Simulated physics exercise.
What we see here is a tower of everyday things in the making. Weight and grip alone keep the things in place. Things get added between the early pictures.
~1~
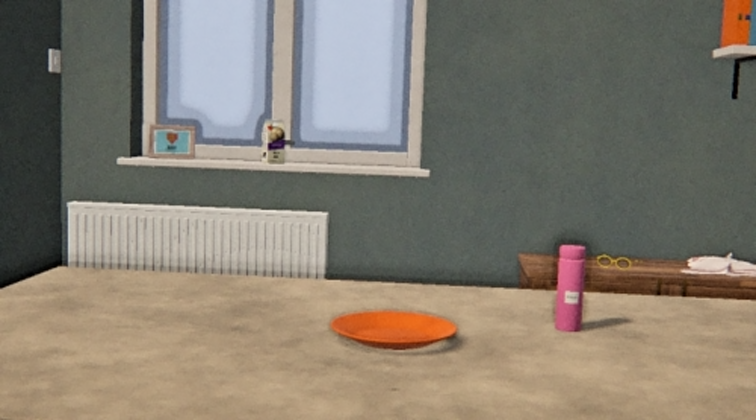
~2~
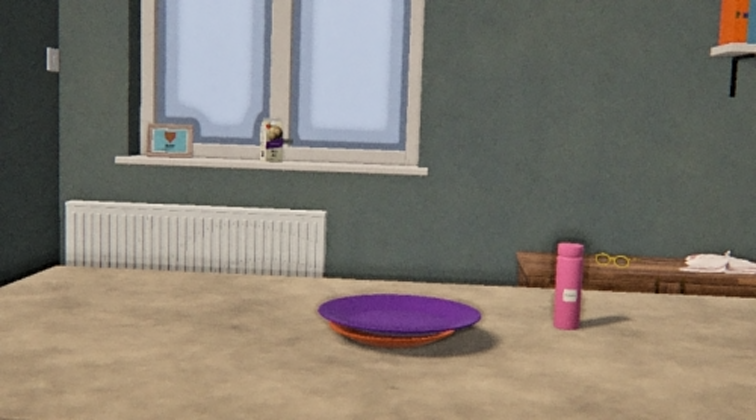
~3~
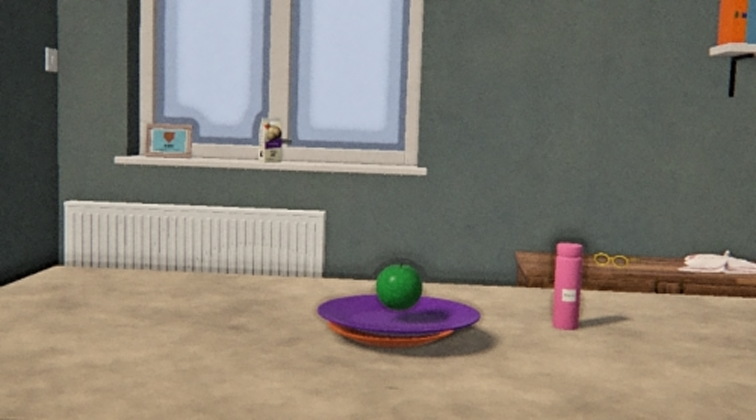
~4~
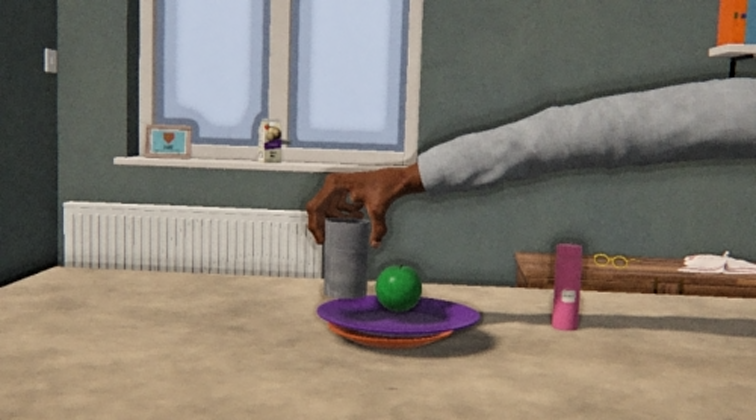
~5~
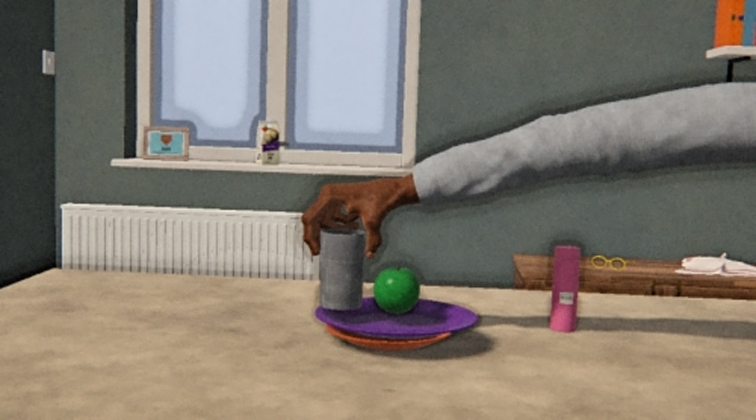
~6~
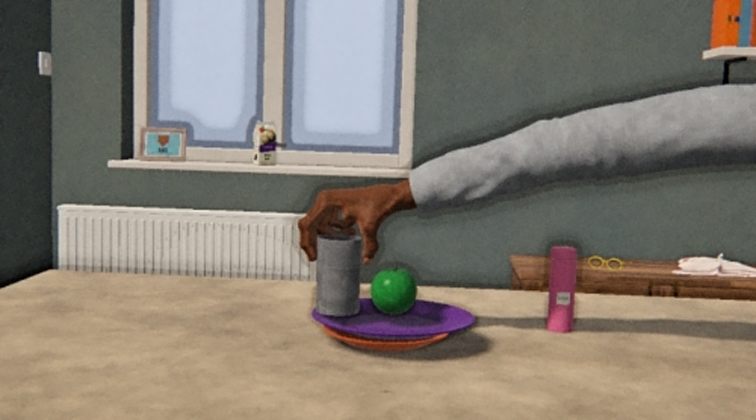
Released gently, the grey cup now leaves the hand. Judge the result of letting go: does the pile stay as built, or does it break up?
It stays upright.
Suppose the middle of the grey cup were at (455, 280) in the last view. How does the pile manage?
Observed: Pile steady.
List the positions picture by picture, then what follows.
The last thing is not in view yet, in the first frame.
The last thing is not in view yet; purple plate (399, 317), in the second frame.
The last thing is not in view yet; green apple (400, 287), in the third frame.
Still above its spot; grey cup (347, 257); purple plate (398, 318), in the fourth frame.
Still above its spot; grey cup (342, 269); green apple (397, 290), in the fifth frame.
In place under the hand; grey cup (339, 274); purple plate (393, 320), in the sixth frame.
Then, 0.20 s past the last view, nothing moves.
Then, 0.40 s past the last view, grey cup resting near (339, 275).
Finally, all 5 still in place. Final places as the last picture's camera would see them, grey cup near (339, 275). The pile keeps its balance.
